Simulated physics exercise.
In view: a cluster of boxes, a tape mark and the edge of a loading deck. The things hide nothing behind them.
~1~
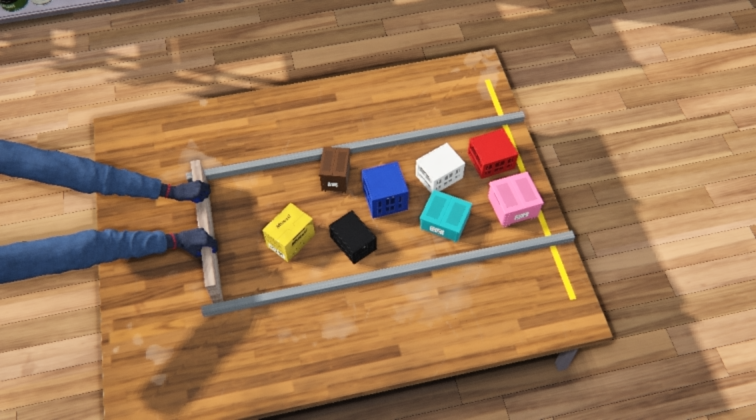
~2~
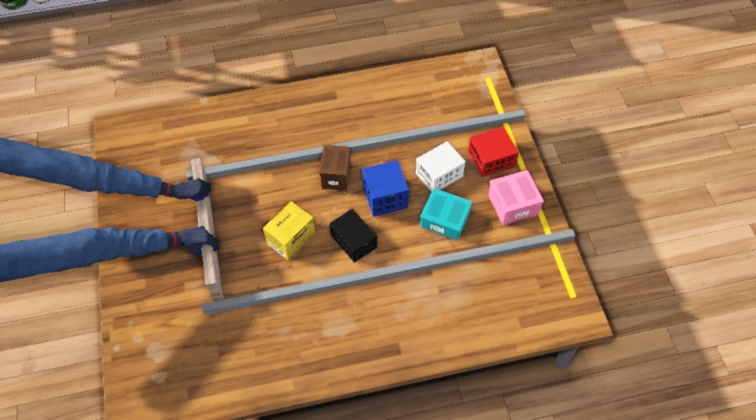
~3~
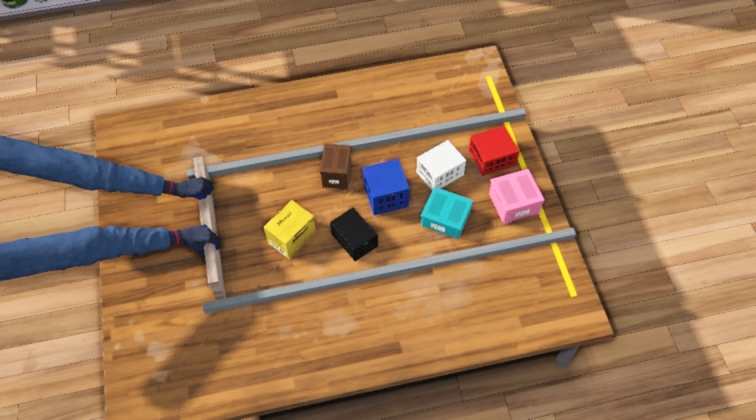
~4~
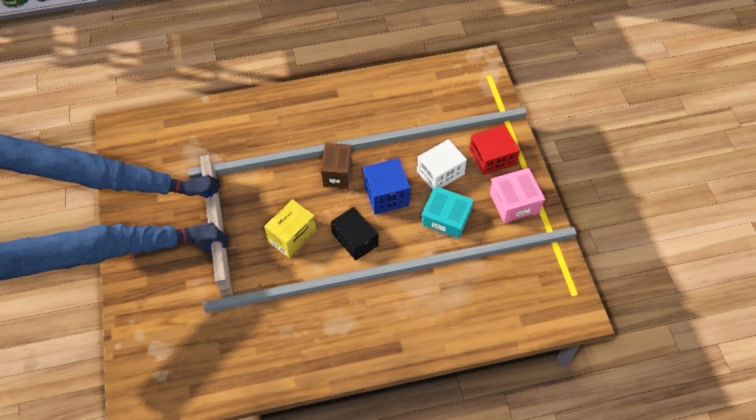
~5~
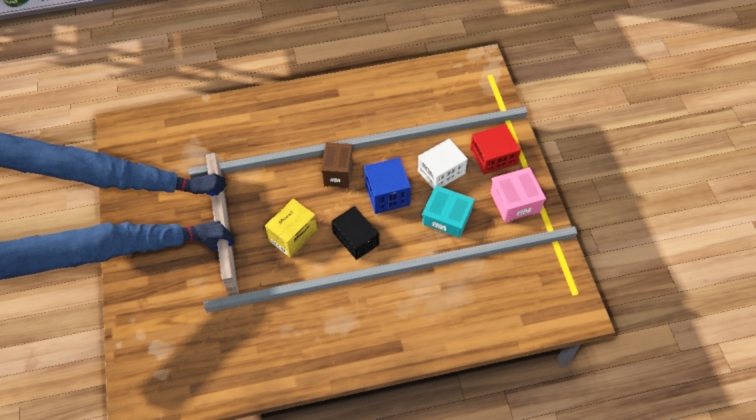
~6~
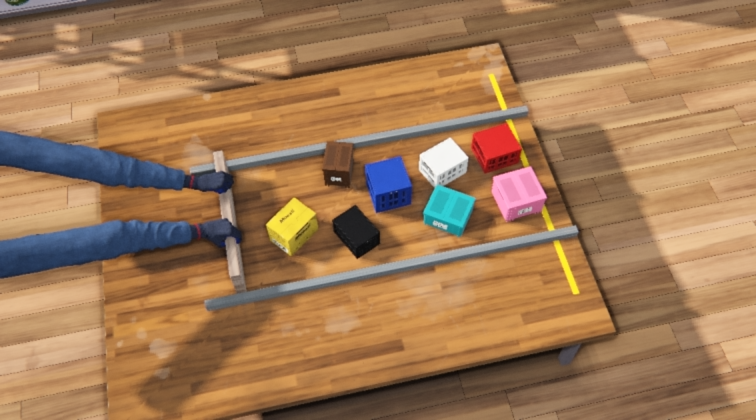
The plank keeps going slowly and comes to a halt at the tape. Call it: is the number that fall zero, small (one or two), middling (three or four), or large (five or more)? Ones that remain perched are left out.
It is large.
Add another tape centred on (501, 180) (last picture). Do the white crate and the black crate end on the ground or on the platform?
In this case the white crate ends up down and the black crate rests in place.
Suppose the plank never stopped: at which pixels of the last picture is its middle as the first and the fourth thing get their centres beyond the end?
At the first moment about (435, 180), at the next about (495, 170).
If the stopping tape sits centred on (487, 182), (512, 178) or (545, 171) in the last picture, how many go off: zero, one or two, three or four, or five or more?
In order: 3 or 4; five or more; five or over.
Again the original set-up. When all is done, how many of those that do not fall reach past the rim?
The number is 2.
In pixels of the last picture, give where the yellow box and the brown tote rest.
Final positions: Near (546, 164); near (529, 126).
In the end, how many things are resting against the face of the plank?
It's 2 of them.
Early on, none off yet; pink tote at rest near (518, 194); red crate at rest near (496, 148); white crate at rest near (443, 164).
A while later, none off yet; pink tote at rest near (518, 194); red crate travelled a little near (511, 144); white crate travelled about its own width near (477, 155).
Further along, one off so far; pink tote leaning well over near (568, 171); red crate down on the ground near (568, 154); white crate travelled well along near (542, 133).
Finally, the number that fall off is five or more; lost, black crate, blue crate, turquoise tote, white crate, red crate and pink tote.
